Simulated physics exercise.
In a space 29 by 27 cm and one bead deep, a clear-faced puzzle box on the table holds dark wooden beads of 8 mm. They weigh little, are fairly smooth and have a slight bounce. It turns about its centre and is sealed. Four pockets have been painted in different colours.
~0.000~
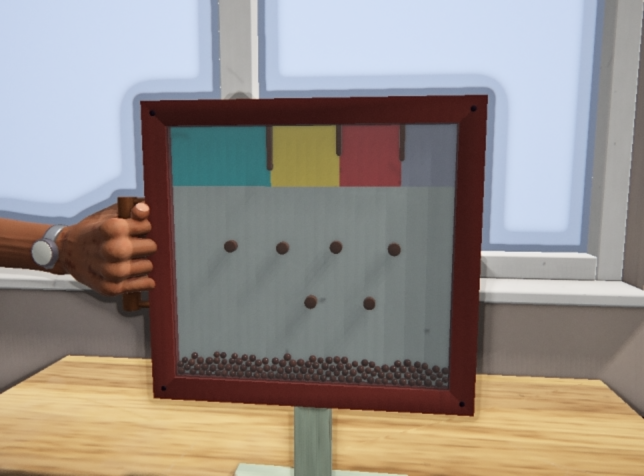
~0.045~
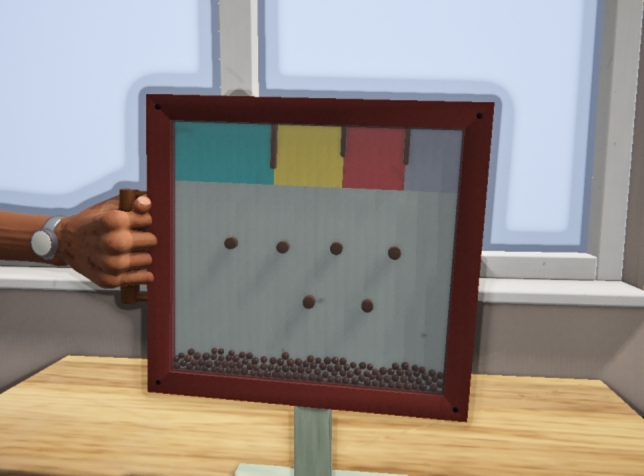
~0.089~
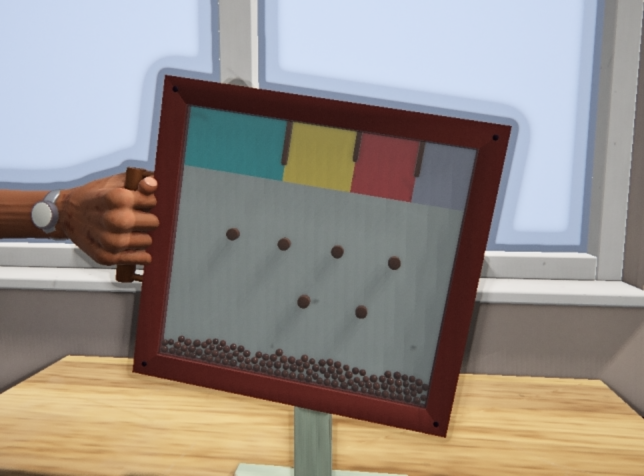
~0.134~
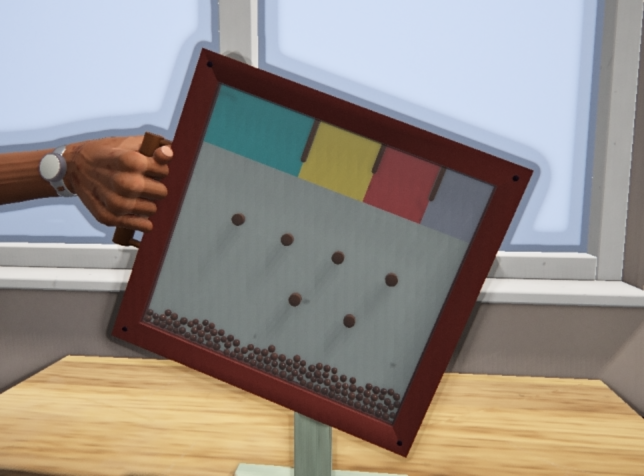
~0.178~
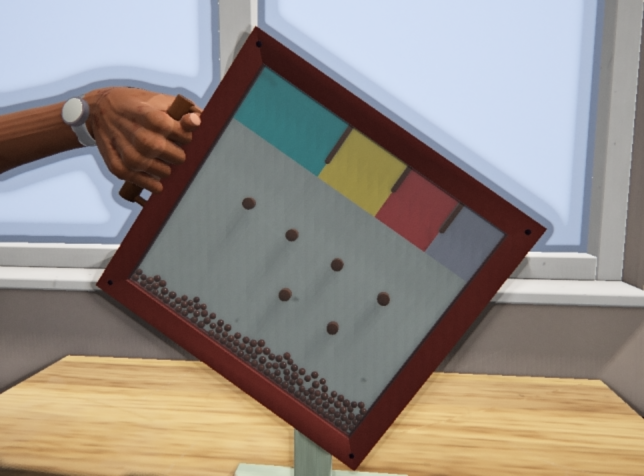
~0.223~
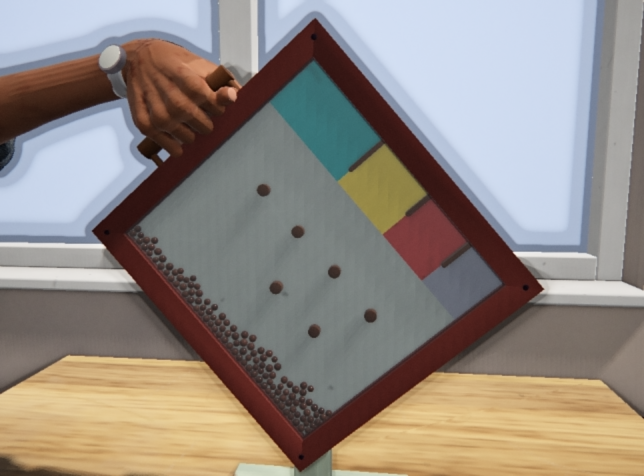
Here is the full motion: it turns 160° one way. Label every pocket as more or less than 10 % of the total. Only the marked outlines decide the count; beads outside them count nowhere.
Red: More. Turquoise: Less. Yellow: Less. Grey: More.
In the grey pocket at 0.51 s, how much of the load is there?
Roughly 5 per cent.
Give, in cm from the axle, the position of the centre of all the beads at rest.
Some 5 cm left and 13 cm below.
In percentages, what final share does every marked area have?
Tally: Red pocket = 30; turquoise pocket = 5; yellow pocket = 5; grey pocket = 40.
After 0.37 s, it stands 96° clockwise; the beads' middle is 12 cm left of and 4 cm below the centre; nothing in the marked areas.
After 0.51 s, it stands 141° clockwise; the beads' middle is 11 cm left of and 1 cm below the centre; grey 5 %.
After 0.64 s, it stands 160° clockwise; the beads' middle is 8 cm left of and 5 cm below the centre; red 5 %, yellow 5 %, grey 25 %.
All still by 1.6 s, it stands 160° clockwise; red 30 %, turquoise 5 %, yellow 5 %, grey 40 %, elsewhere 15 %.
